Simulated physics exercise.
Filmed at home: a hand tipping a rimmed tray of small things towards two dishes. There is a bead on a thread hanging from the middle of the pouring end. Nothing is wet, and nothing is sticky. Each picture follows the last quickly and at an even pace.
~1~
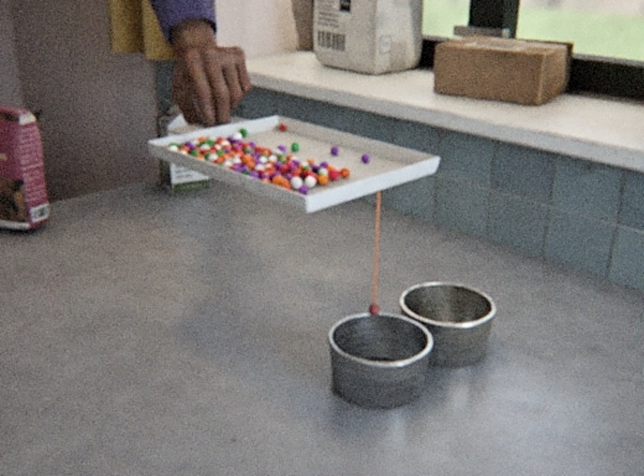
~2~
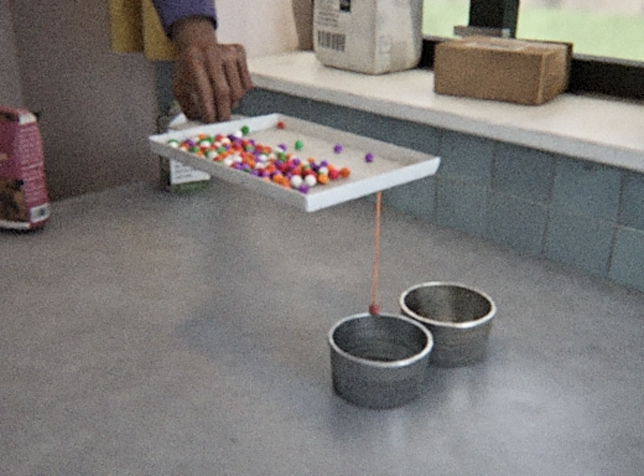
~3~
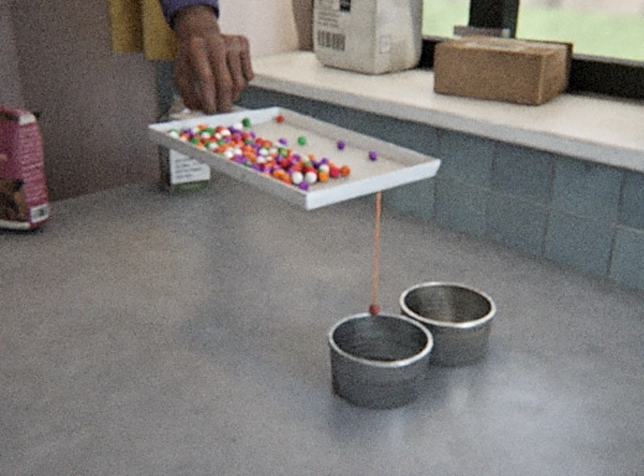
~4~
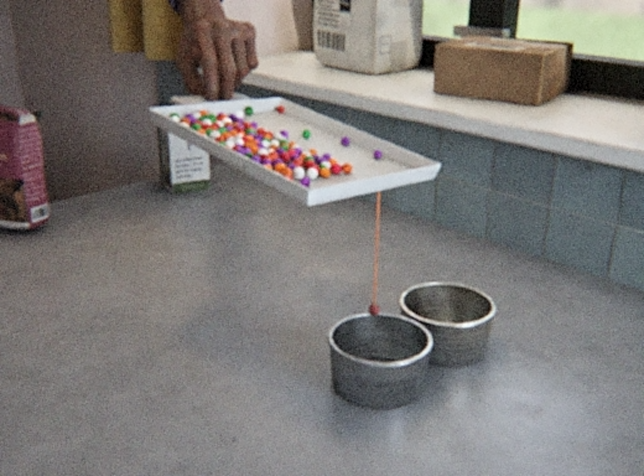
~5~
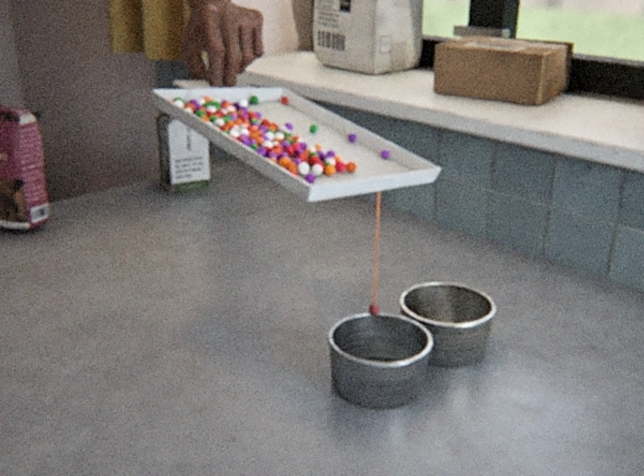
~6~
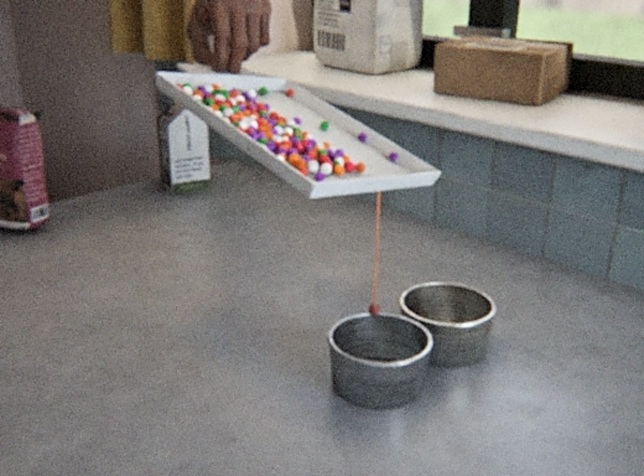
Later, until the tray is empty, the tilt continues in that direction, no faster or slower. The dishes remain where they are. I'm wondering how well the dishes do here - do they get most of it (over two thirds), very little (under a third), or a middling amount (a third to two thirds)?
They get most of it, over two thirds.
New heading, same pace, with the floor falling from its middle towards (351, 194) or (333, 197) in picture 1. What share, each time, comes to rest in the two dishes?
I'd expect around 30 in a hundred first and around 20 in a hundred second.
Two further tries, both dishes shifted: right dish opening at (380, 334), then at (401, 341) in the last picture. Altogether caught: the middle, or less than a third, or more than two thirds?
Under a third; less than a third.
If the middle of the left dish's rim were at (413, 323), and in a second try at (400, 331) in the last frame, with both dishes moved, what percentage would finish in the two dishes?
Respectively 70 % and 80 %.
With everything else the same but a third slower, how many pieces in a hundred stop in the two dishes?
It would be around 90 percent.
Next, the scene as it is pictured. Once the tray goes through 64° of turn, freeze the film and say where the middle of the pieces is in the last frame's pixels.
The middle of the load sits near (416, 187).
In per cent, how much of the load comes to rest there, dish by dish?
The left dish ends up with around 0 percent of the load, the right dish with around 80 percent.
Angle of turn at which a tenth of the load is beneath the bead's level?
Roughly 55 degrees of turn.
Shortly afterwards, tray tipped steeply; near two thirds on the tray; only a few in the left dish; near a quarter in the right dish; a little outside both; a little in the air.
Next, tray tipped past a quarter turn; only a few on the tray; only a few in the left dish; the bulk in the right dish; a little outside both; only a few in the air.
Some moments later, tray tipped past a quarter turn; only a few in the left dish; the bulk in the right dish; a little outside both.
In the end, tray tipped past a quarter turn; only a few in the left dish; the bulk in the right dish; a little outside both.
